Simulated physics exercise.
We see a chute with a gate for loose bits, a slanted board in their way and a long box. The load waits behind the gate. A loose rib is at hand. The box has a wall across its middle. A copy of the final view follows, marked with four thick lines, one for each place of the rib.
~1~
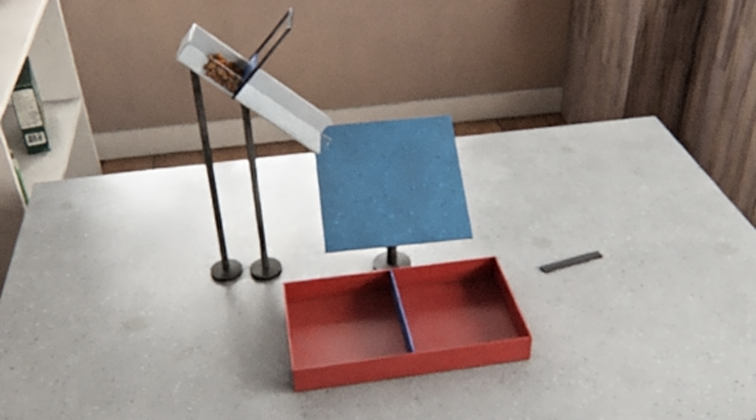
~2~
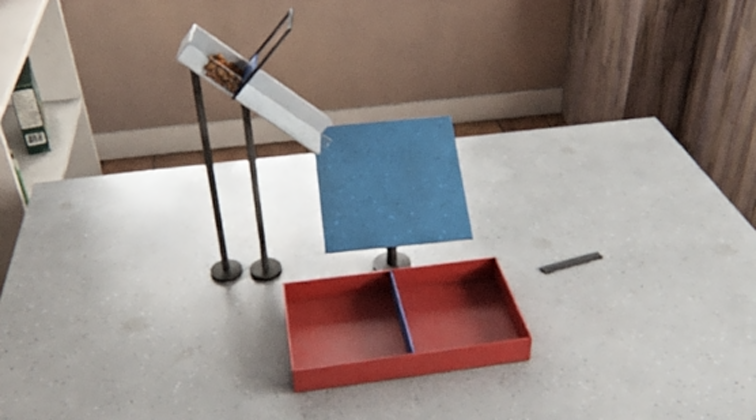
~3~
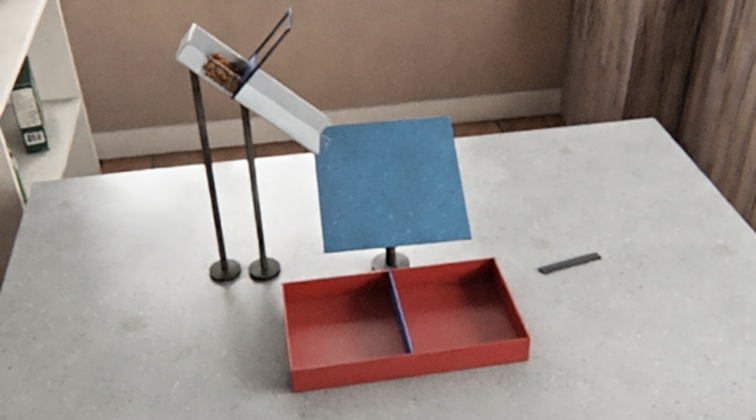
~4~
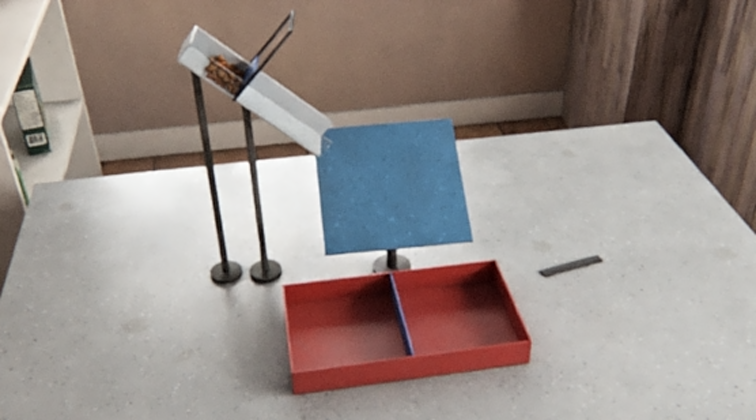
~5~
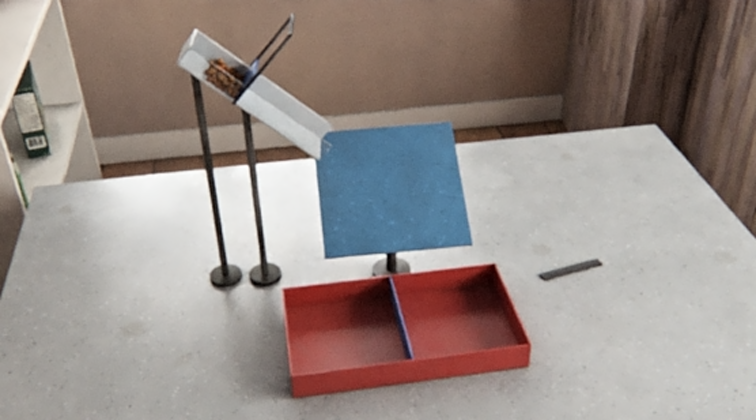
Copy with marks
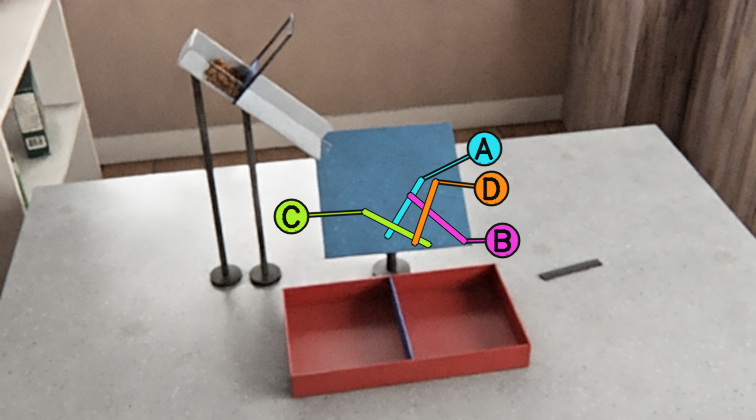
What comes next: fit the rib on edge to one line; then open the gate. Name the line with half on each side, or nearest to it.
The answer is line D.
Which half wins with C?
The right half.
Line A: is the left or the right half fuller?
The left half.
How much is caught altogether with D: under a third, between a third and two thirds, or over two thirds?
Line D gives over two thirds.
On the marked copy, line A from (421, 179) to (387, 235); line B from (410, 195) to (464, 241); line C from (364, 211) to (428, 244); line D from (435, 181) to (414, 242).
With A, of what is caught, nearly all in the left half, a small part in the right.
With B, of what is caught, a small part in the left half, most in the right.
With C, of what is caught, a small part in the left half, nearly all in the right.
With D, of what is caught, about a third in the left half, about two thirds in the right.
